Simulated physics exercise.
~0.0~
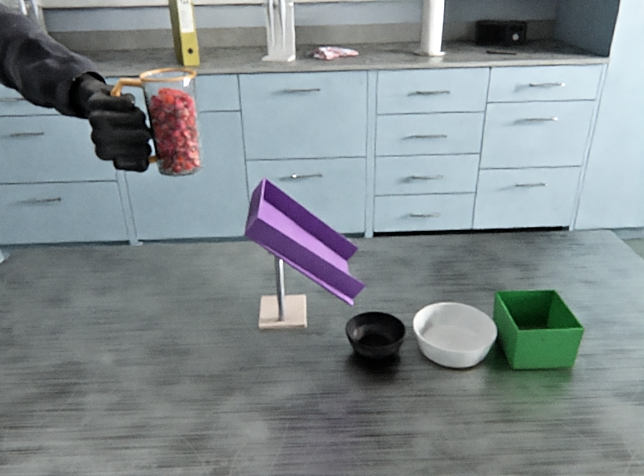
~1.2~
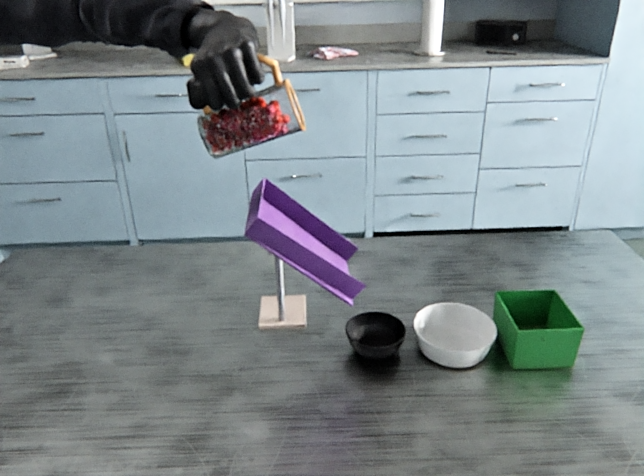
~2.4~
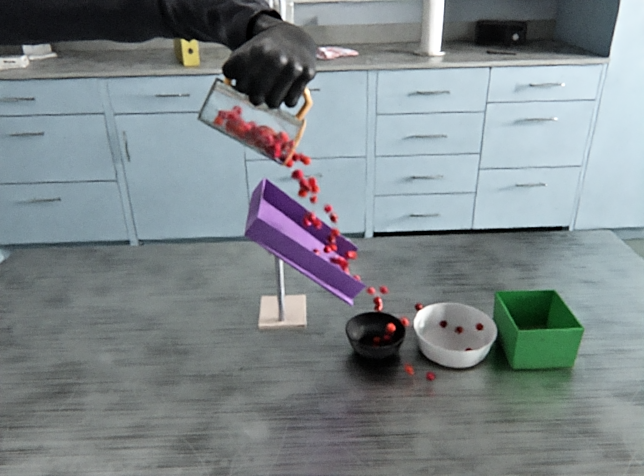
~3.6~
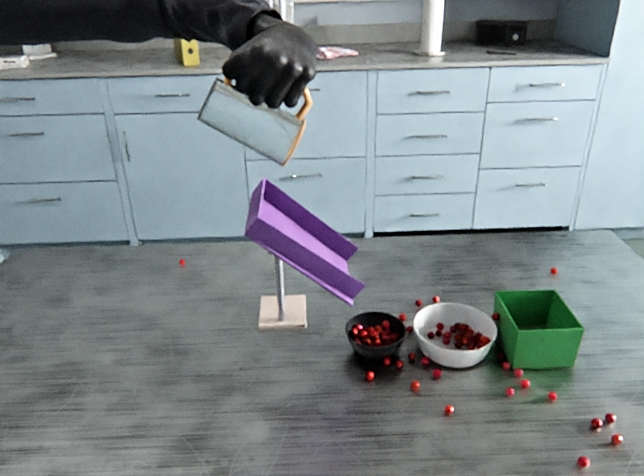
A black-gloved hand moved a cup of red cranberries right and tipped it over a purple slope, sending them tumbling down until it was empty; they ended up in the black bowl, the white dish and scattered across the table, with none in the green tin.
